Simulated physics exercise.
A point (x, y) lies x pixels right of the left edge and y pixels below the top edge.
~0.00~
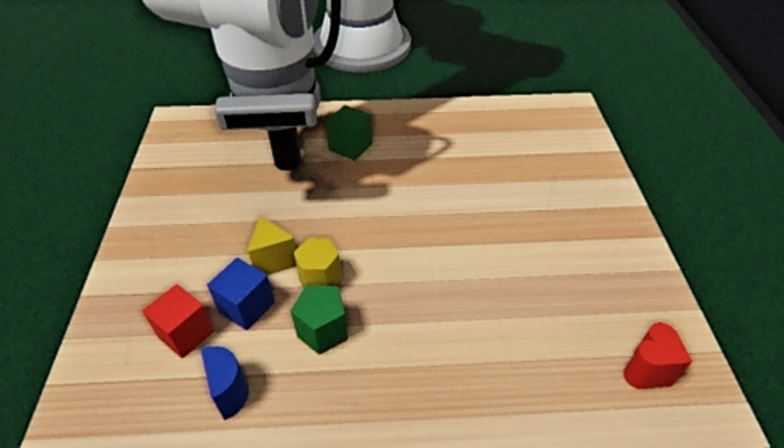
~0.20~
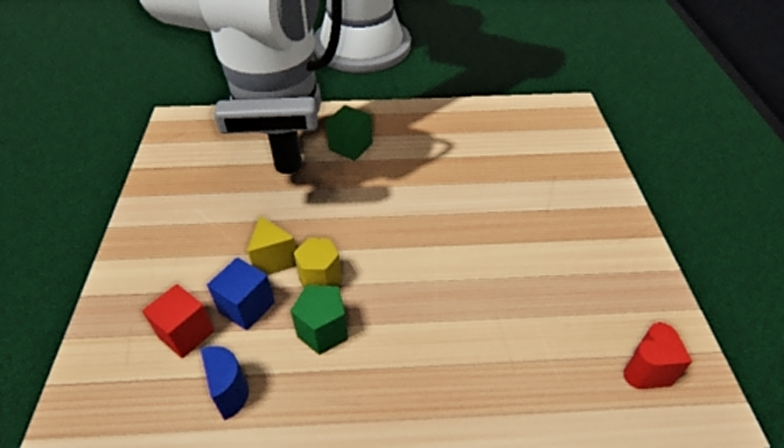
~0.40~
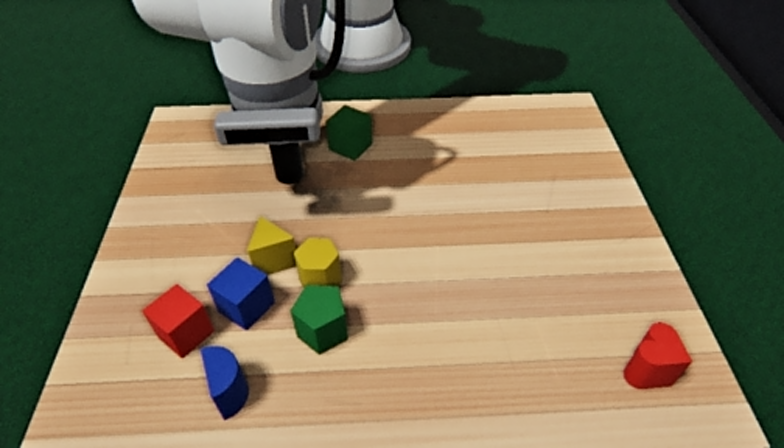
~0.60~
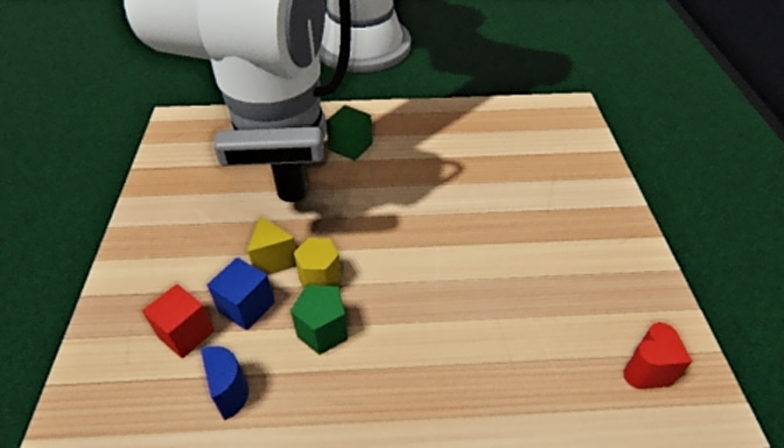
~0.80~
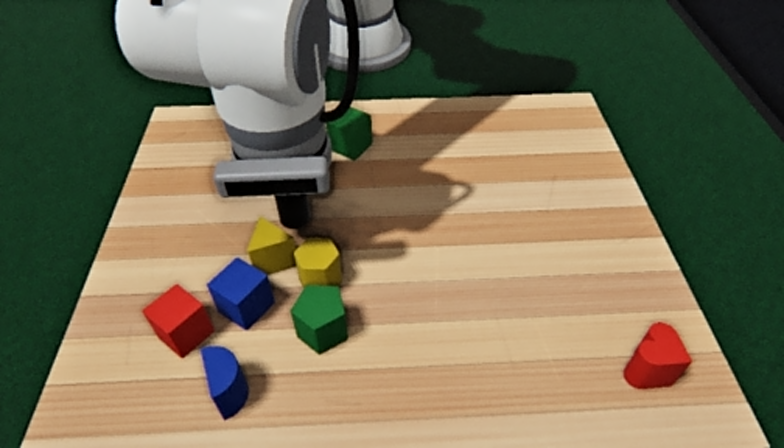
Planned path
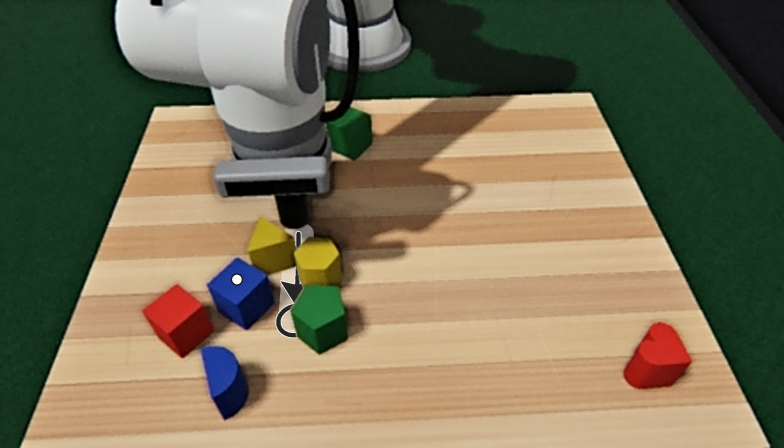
On a wooden board, a robot arm moves its black rod toward the still, colourful blocks.
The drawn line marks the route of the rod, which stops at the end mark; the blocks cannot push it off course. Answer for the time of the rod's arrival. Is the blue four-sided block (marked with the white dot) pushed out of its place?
No - that is not the case.
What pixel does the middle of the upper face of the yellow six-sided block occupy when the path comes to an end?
At pixel (330, 269).
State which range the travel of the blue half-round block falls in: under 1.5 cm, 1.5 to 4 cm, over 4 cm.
The smallest band: Under 1.5 cm.
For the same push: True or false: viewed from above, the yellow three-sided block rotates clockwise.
That claim is true.
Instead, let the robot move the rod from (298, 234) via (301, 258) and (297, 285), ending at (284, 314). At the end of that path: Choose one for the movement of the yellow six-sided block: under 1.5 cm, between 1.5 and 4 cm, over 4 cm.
Net shift: 1.5 to 4 cm.
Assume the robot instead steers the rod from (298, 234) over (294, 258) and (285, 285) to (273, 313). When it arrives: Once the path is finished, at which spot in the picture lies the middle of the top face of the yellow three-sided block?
Near (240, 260).
Drawn move, straight from (298, 234) to (296, 320); the dot is on the blue four-sided block.
What follows on the original path. One third of the way, rod (295, 246); yellow three-sided block (263, 243), turned 30° clockwise.
Two thirds of the way, rod (294, 275); yellow three-sided block (259, 250), turned 55° clockwise; yellow six-sided block (328, 268), turned 20° anticlockwise.
At the end, rod (292, 306); blue half-round block still; blue four-sided block still; yellow three-sided block (259, 250), turned 55° clockwise; yellow six-sided block (330, 269), turned 30° anticlockwise; green pentagon (323, 311).
